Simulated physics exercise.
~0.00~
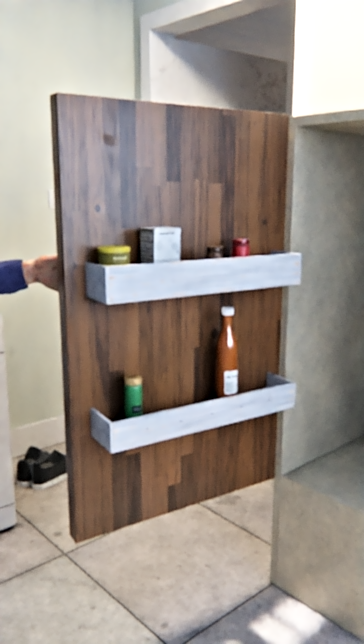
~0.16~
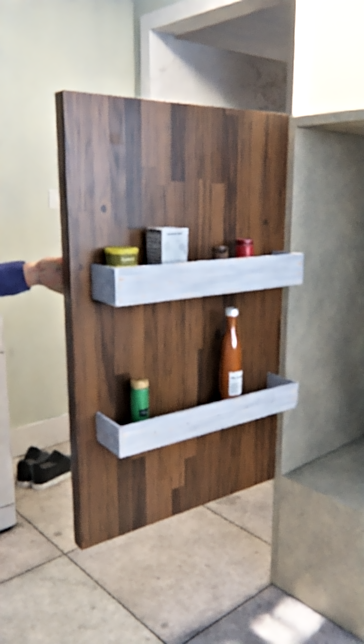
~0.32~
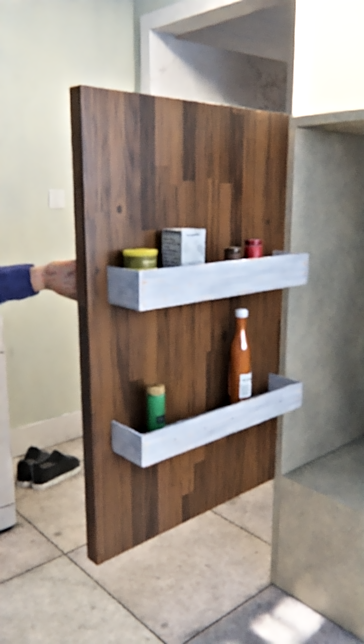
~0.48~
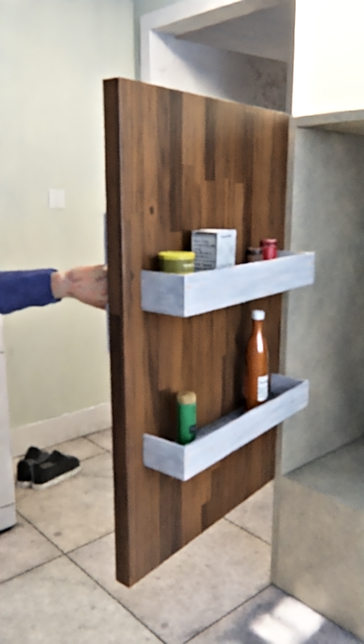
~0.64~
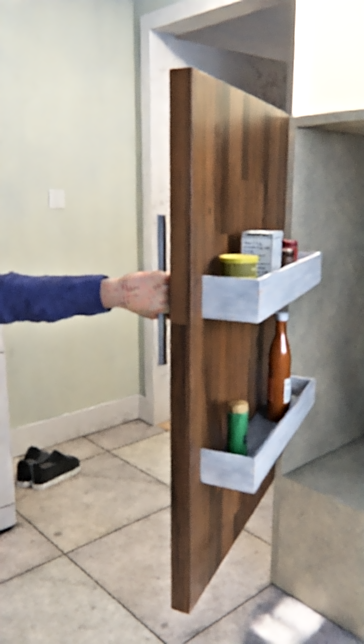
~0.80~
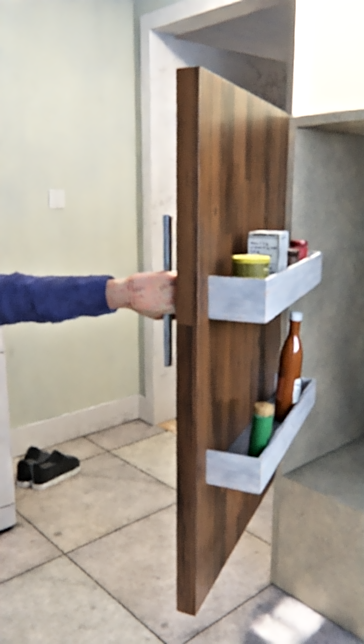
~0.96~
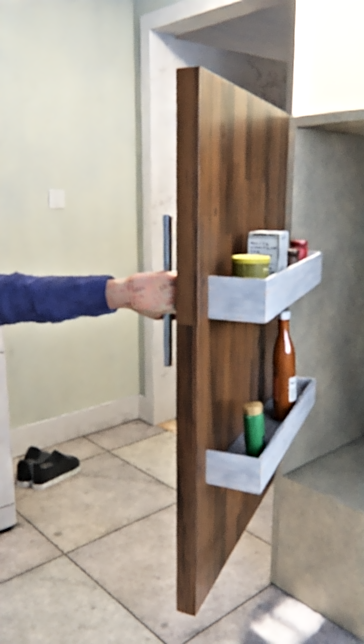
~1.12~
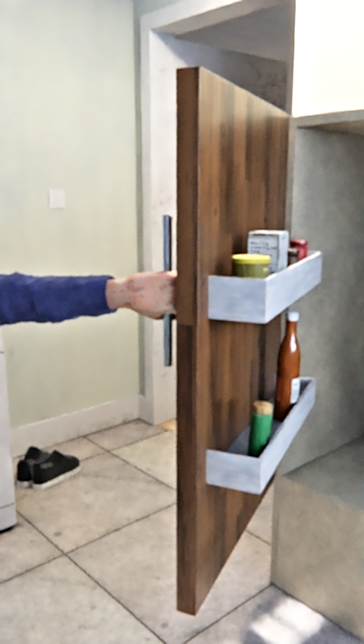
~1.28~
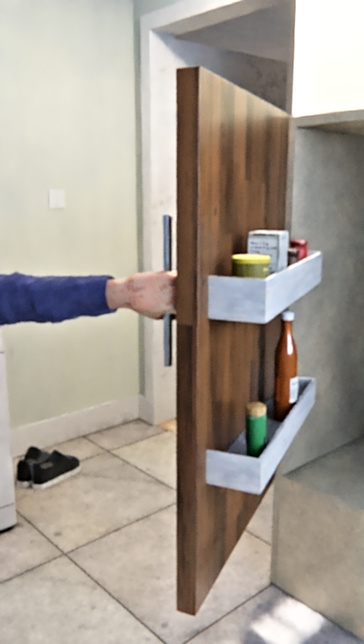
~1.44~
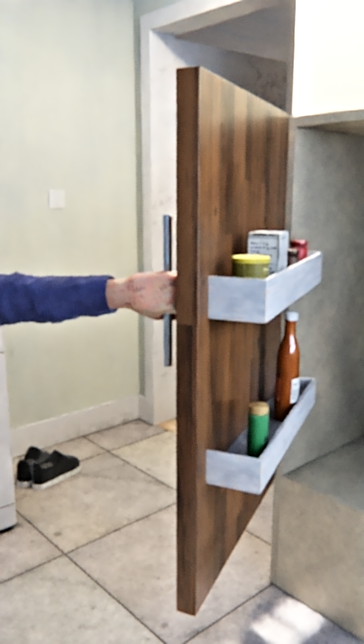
A wooden larder door swings partway, pushed by a hand, and stops with its items upright.
